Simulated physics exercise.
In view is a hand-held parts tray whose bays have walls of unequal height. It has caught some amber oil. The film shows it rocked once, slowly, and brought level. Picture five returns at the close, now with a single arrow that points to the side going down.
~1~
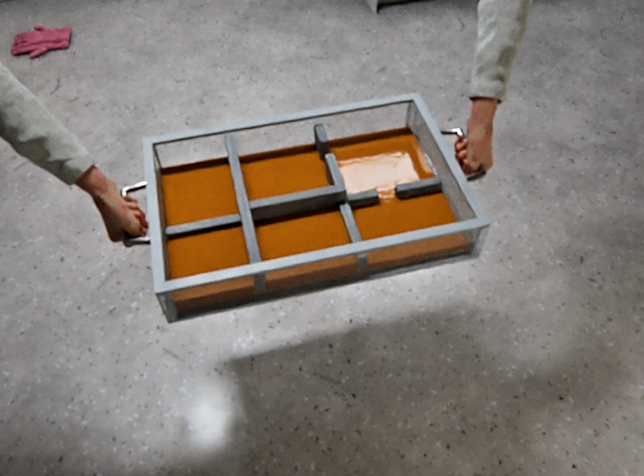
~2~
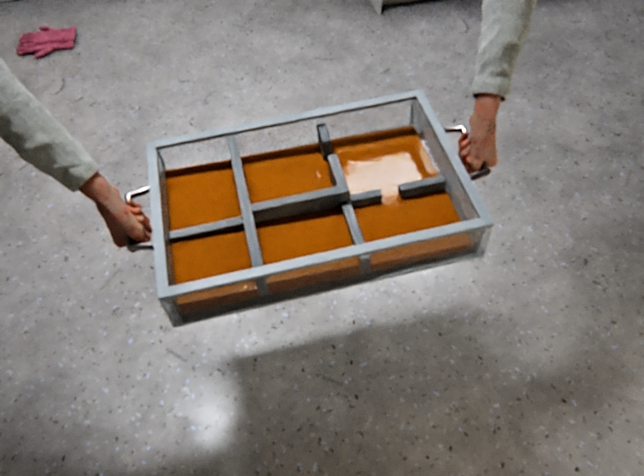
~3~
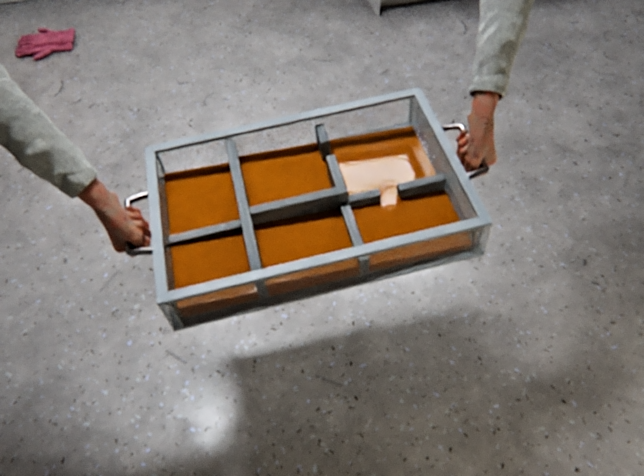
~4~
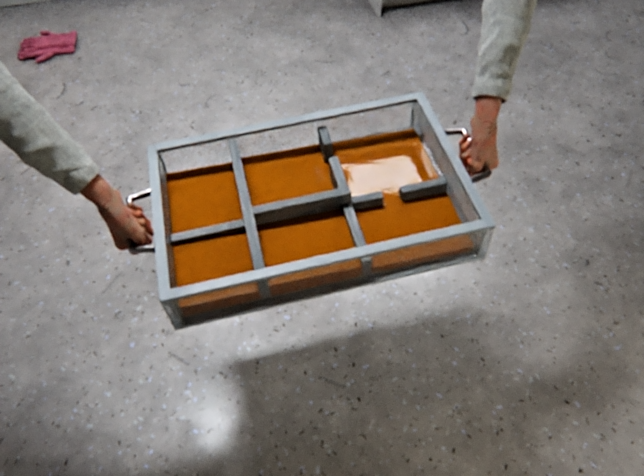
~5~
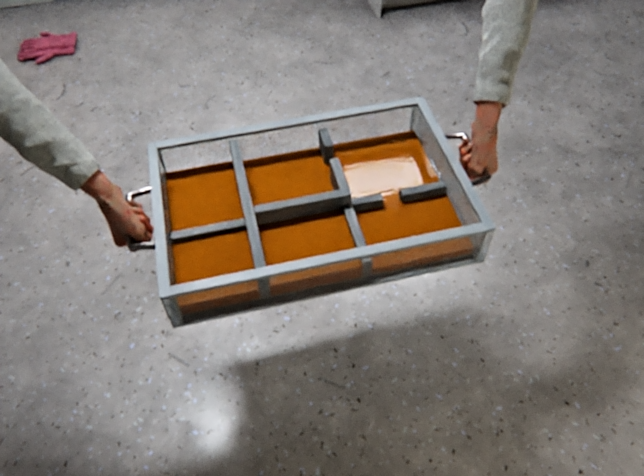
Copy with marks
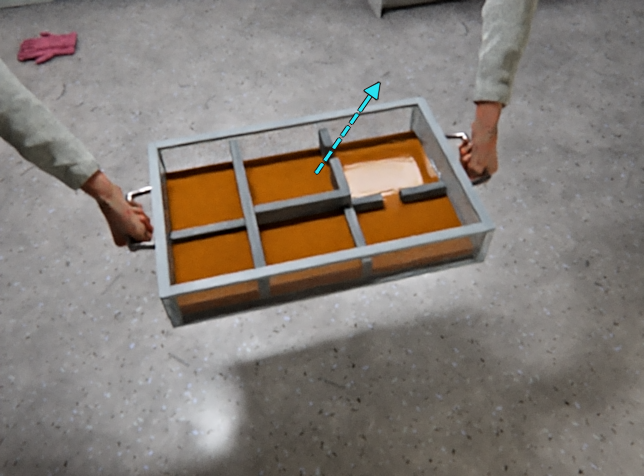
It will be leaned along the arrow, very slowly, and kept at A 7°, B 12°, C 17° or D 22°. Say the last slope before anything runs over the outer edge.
C will do.
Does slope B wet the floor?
No.
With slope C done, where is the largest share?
That is the back right bay.
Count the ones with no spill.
Three of the four.
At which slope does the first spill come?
D.
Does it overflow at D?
Yes, that goes wrong.
The tray is level; deepest in the front middle bay, at (303, 239), shallowest in the front right.
Tipped about 2° down to the left; no wall is crossed.
Tipped about 4° down to the left; no wall is crossed.
Tipped about 2° down to the left; no wall is crossed.
The tray is level; deepest in the front middle bay, at (307, 243), shallowest in the front right.
The arrow ends at (376, 87).
With A, nothing spills; the back right bay holds the most.
With B, nothing spills; the back right bay holds the most.
With C, nothing spills; the back right bay holds the most.
With D, about 11 % goes over the rim.
